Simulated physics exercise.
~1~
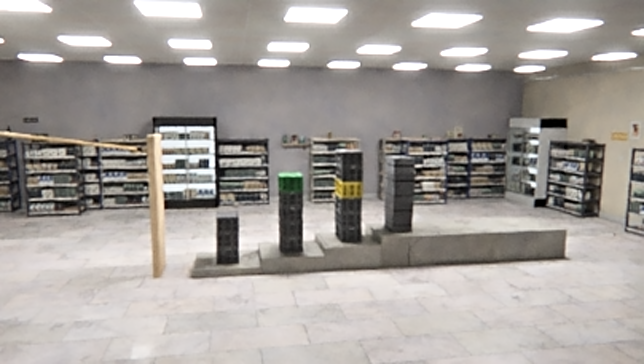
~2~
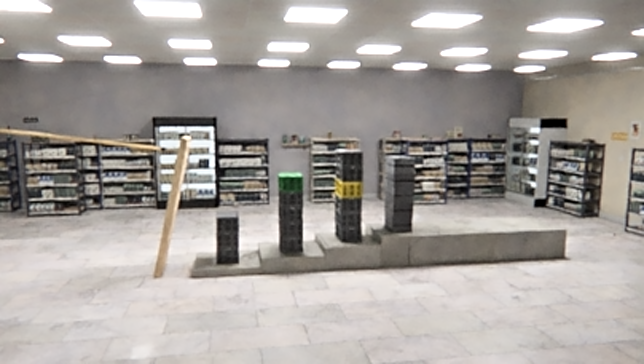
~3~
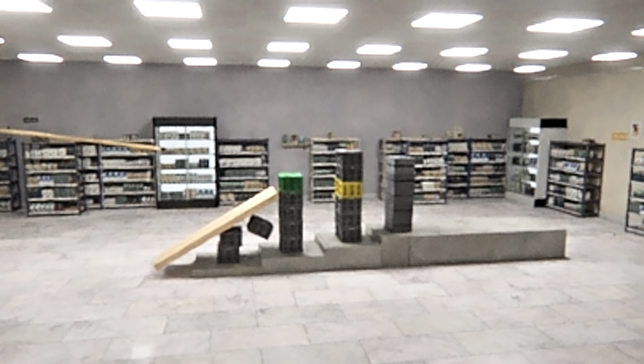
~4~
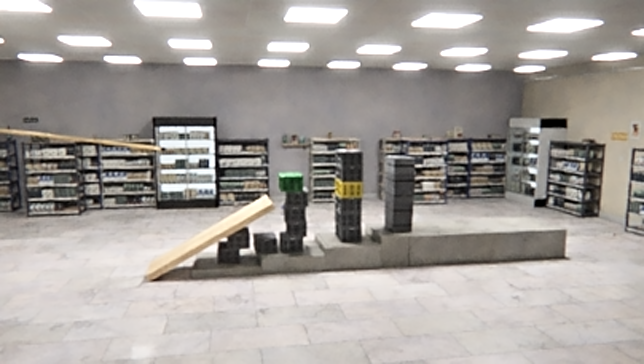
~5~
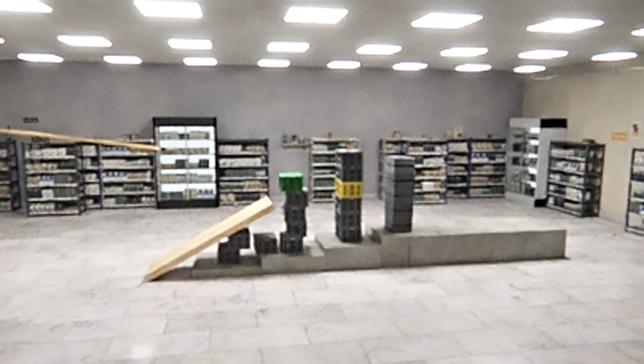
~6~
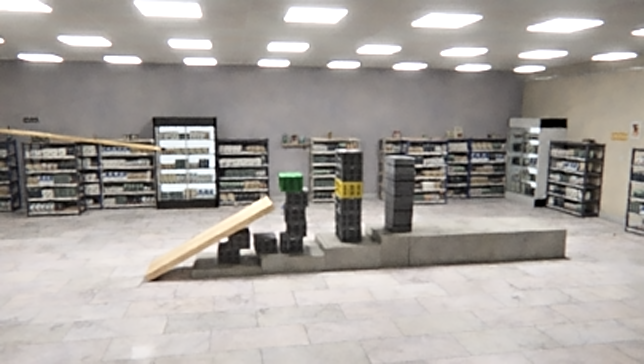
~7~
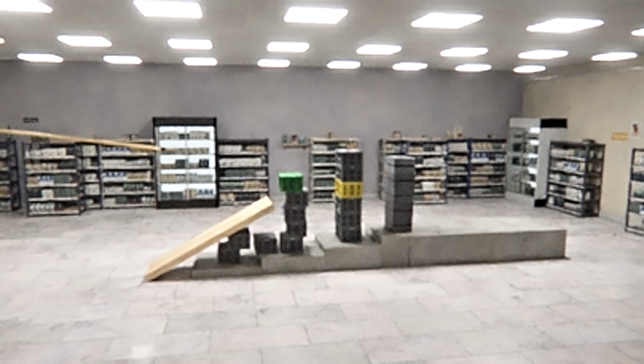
In a shop-like room lined with stocked shelves and lit coolers, four stacks of dark crates stand on rising grey steps, one with a green crate on top and another with a yellow band. A tall wooden board stands upright at the left, beside a long pole. The board tips to the right and falls onto the shortest stack, knocking its upper part toward the next one. A dark crate drops onto the step between them, and the green-topped stack is left slightly uneven but standing. The board slides back a little and rests aslant on the crates, and everything stays still.
